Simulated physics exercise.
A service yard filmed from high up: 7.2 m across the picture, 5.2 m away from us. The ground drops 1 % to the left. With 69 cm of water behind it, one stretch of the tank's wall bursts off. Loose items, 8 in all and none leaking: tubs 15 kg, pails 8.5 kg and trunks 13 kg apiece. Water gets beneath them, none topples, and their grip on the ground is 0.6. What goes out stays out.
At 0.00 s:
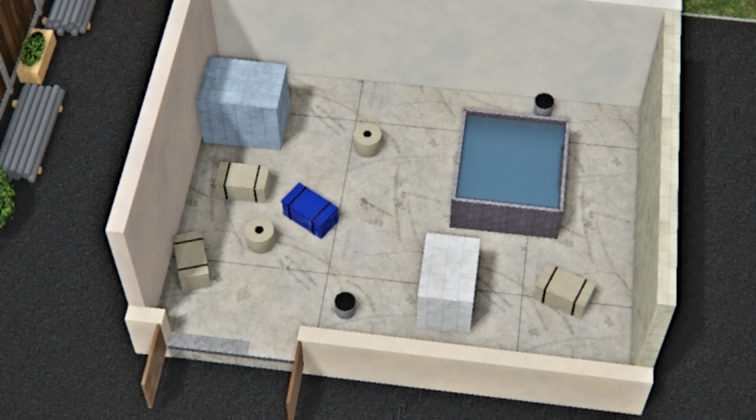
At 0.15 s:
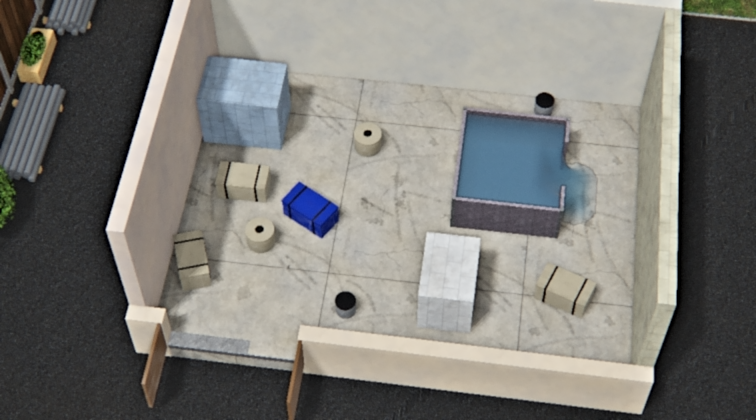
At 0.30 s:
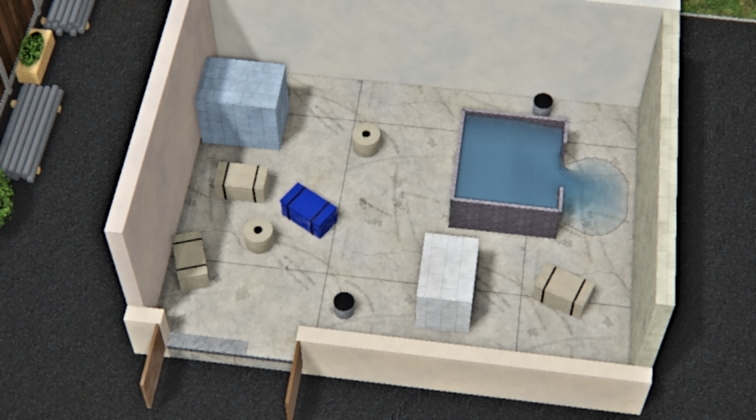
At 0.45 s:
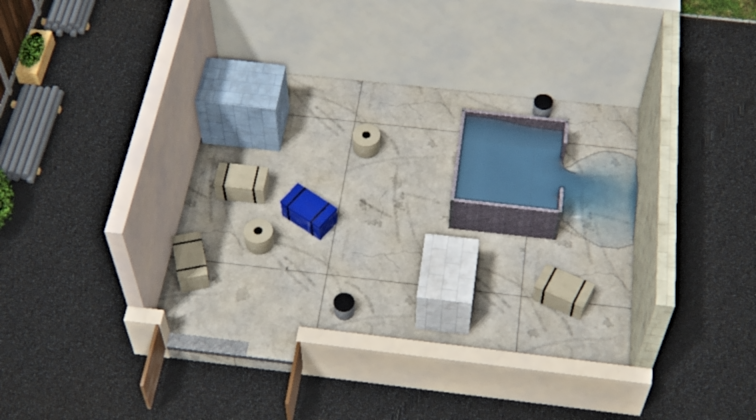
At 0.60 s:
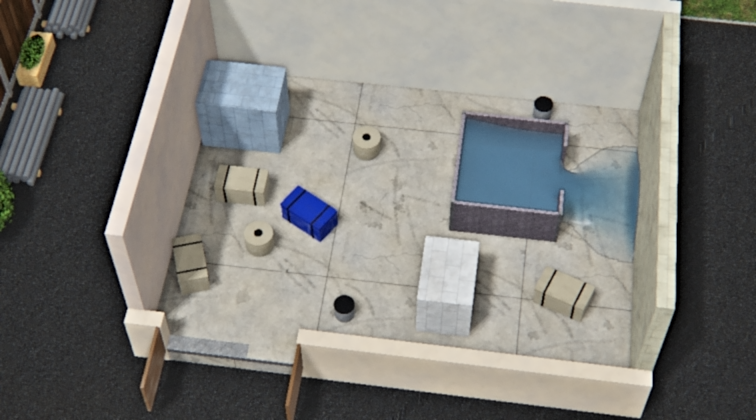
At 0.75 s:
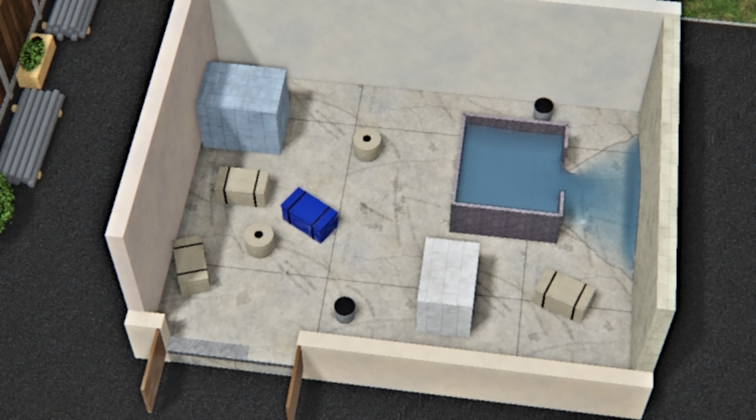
Water pours through a gap that opens in the right side of a raised tank in a walled yard, fanning across the paving to the right-hand wall, while the blue trunk and the other scattered items barely move.
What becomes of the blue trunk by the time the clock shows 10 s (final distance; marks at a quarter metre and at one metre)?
The blue trunk is nudged along.
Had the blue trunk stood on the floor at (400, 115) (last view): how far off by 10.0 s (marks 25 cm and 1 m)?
It ends far away.
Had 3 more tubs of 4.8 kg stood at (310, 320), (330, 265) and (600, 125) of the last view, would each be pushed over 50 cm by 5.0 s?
In turn: Short of it, under, over.
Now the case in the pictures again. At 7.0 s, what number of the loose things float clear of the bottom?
3 of them.
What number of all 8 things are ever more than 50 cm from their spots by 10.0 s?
2 of them.
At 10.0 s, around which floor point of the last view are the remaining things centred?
Near (304, 232).
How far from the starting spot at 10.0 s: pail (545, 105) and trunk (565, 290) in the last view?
In that order: 350 cm, 250 cm.
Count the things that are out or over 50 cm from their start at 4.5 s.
2 of them.
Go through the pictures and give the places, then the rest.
The blue trunk at (310, 204) rests on the ground; 2.9 m2 under water; 0 of 8 have shifted, in the first picture.
The blue trunk at (310, 203), on the bottom; water covers 3.4 m2; 0 of 8 have shifted, in the second picture.
The blue trunk at (309, 204) rests on the ground; water covers 4.1 m2; 0 of 8 have shifted, in the third picture.
The blue trunk at (309, 205), on the bottom; water covers 4.7 m2; 0 of 8 have shifted, in the fourth picture.
The blue trunk at (309, 207) rests on the ground; water covers 4.9 m2; 0 of 8 have shifted, in the fifth picture.
The blue trunk at (309, 208), on the bottom; water covers 5.1 m2; 0 of 8 have shifted, in the sixth picture.
After 2.0 s the blue trunk is near (309, 208), 0.0 m from its start, aground; 0 of 8 are out; 0 afloat.
After 4.5 s the blue trunk is near (309, 208), 0.0 m from its start, aground; 0 of 8 are out; 1 afloat.
After 7.0 s the blue trunk is near (307, 209), 0.0 m from its start, afloat; 0 of 8 are out; 3 afloat.
After 10.0 s the blue trunk is near (288, 223), 0.4 m from its start, afloat; 0 of 8 are out; 3 afloat.
